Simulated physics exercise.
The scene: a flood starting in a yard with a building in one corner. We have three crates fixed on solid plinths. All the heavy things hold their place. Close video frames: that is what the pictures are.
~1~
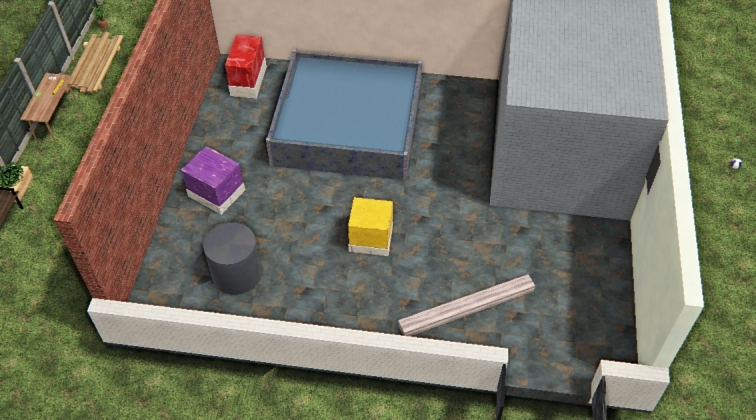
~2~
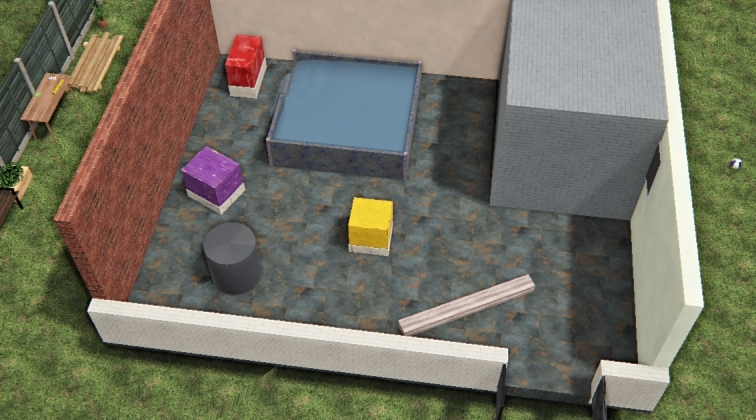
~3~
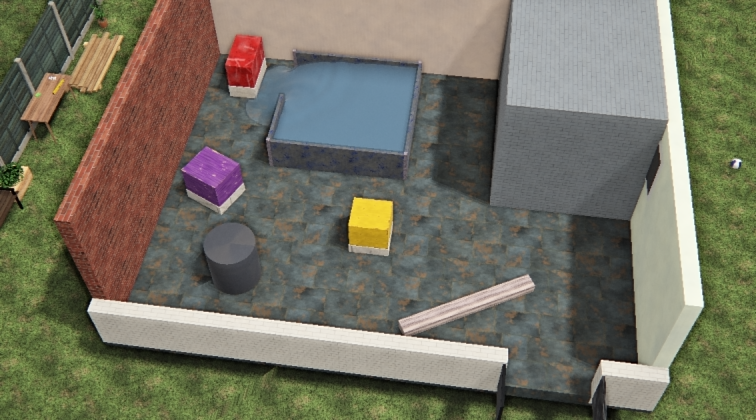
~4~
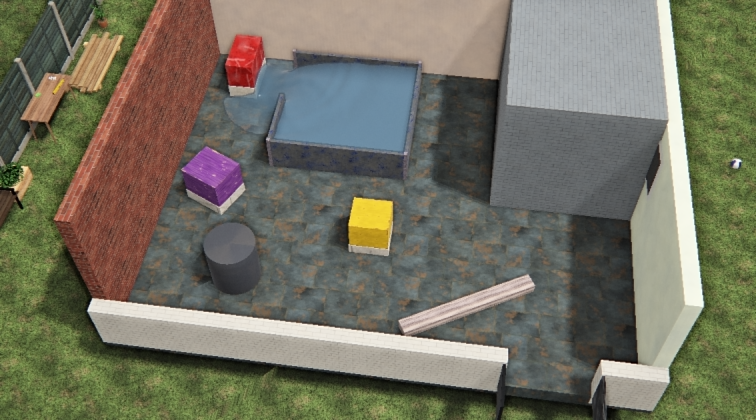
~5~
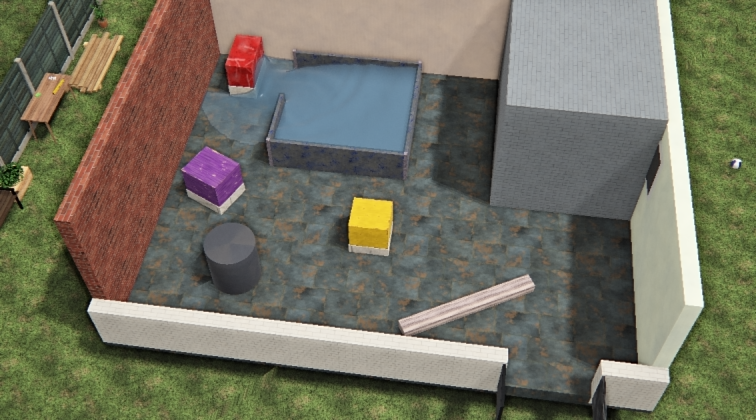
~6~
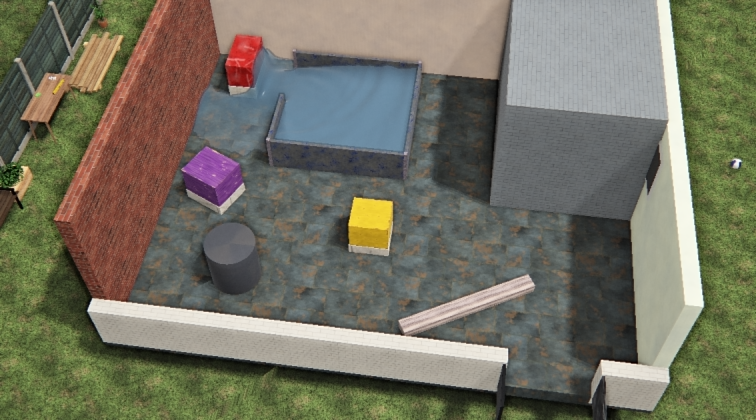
In a walled yard with a grey building in one corner, water sits in a rectangular tank, then pours out through a gap at its upper left and spreads left across the dark floor, around the red-topped block.
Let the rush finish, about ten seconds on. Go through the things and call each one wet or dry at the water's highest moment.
Called one by one: The yellow crate is dry; the purple crate is wet; the red crate is wet.
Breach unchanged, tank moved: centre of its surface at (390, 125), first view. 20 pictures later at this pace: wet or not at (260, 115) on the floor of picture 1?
Submerged.
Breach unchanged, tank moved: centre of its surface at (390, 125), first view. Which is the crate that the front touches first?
Answer: The red-painted one, before any other.
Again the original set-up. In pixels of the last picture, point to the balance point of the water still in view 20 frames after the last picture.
Near (303, 130).
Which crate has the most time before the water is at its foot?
That's the crate marked yellow.
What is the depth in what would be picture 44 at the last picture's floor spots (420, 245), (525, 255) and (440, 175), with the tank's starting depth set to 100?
In order: 4, 0, 4 %.
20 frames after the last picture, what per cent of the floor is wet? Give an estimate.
Near 40 in a hundred.
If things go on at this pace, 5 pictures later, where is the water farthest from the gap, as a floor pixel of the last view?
My guess would be about (173, 183).
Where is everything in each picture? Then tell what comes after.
Still water in the tank at (347, 103), in the first picture.
The front is at a hidden place, out from the gap at (292, 89), in the second picture.
The front is at (276, 69), out from the gap at (292, 91), in the third picture.
The front is at (227, 102), out from the gap at (292, 92), in the fourth picture.
The front is at (203, 102), out from the gap at (292, 92), in the fifth picture.
Water pours out at (292, 91) and has run to (194, 125), in the sixth picture.
A moment on, water covers 15 % of the floor; the yellow crate not reached, the purple crate water round its plinth, the red crate water round its plinth.
Next, water covers 25 % of the floor; the yellow crate not reached, the purple crate water round its plinth, the red crate water round its plinth.
Then, water covers 40 % of the floor; the yellow crate not reached, the purple crate water round its plinth, the red crate water round its plinth.
Later, water covers 75 % of the floor; the yellow crate water round its plinth, the purple crate water round its plinth, the red crate water round its plinth.
In the end, water covers 100 % of the floor; the yellow crate stayed above the water, the purple crate was topped, the red crate was topped.
